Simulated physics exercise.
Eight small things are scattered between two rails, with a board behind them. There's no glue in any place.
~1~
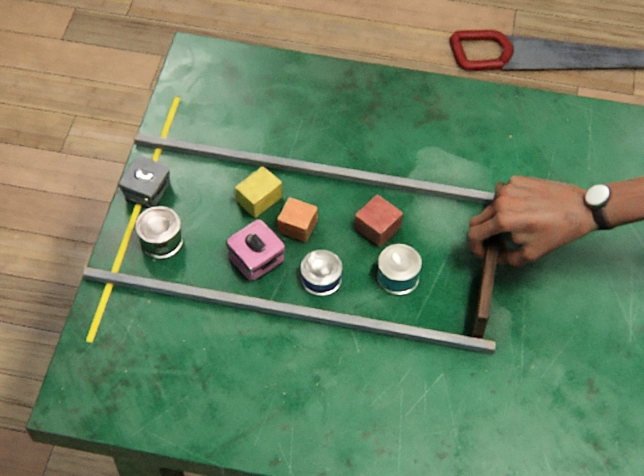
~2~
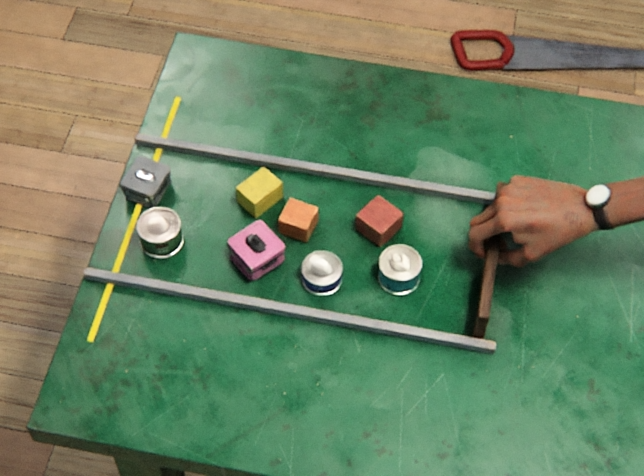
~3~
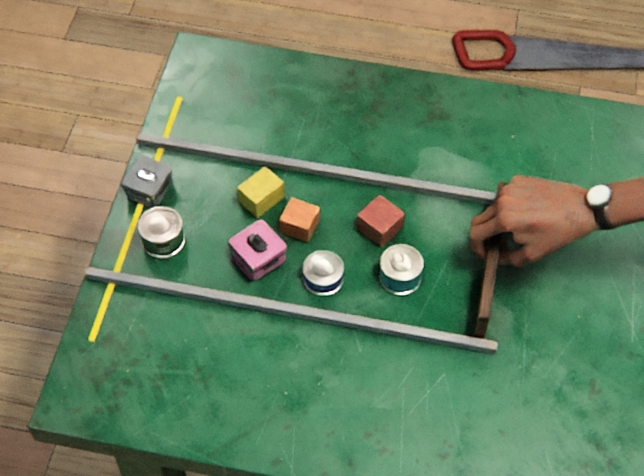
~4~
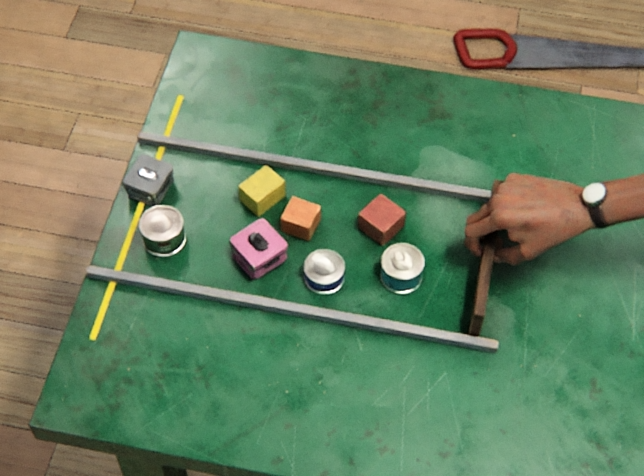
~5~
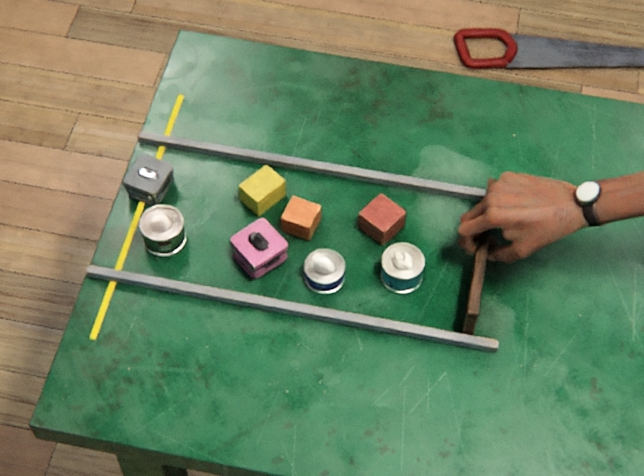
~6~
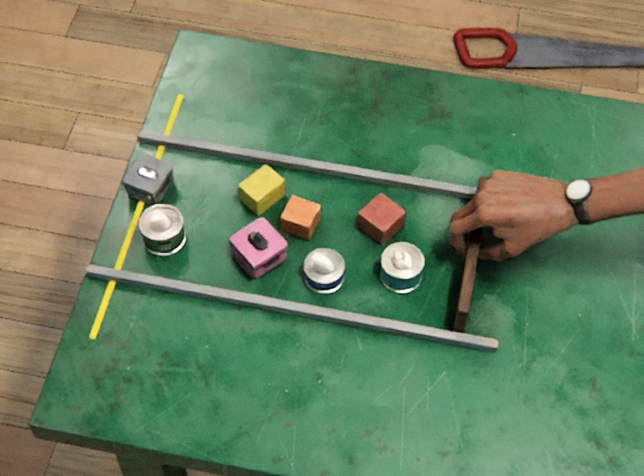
A hand wearing a watch held a brown board between two rails on a green table, then slid it slightly left toward the scattered blocks and tins, which stayed where they were.
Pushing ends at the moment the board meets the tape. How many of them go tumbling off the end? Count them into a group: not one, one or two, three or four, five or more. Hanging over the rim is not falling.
Off the edge will go three or four.
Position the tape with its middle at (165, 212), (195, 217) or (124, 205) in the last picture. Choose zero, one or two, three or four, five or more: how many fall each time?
1 or 2; none; five or over.
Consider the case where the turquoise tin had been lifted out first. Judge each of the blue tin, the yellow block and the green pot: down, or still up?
The blue tin stays put, the yellow block stays put, the green pot goes down.
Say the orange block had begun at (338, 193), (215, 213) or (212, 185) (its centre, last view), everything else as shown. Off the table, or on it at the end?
Safe; Gone; Gone.
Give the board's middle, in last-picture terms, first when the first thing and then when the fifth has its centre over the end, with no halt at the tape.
The middle sits near (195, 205) at the first moment and near (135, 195) at the second.
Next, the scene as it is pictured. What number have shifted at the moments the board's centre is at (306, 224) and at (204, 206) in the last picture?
Tally at point one: 6; at point two: 8.
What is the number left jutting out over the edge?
The count would be 4.
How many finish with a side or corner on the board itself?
The count in contact is 4.
Soon after, none off yet; grey case at rest near (149, 180); green pot at rest near (163, 230); yellow block at rest near (262, 190).
Then, none off yet; grey case at rest near (149, 180); green pot moved a little near (142, 221); yellow block moved about its own width near (235, 169).
At rest, the number that fall off is three or four; fallen, orange block, pink case, green pot and grey case.
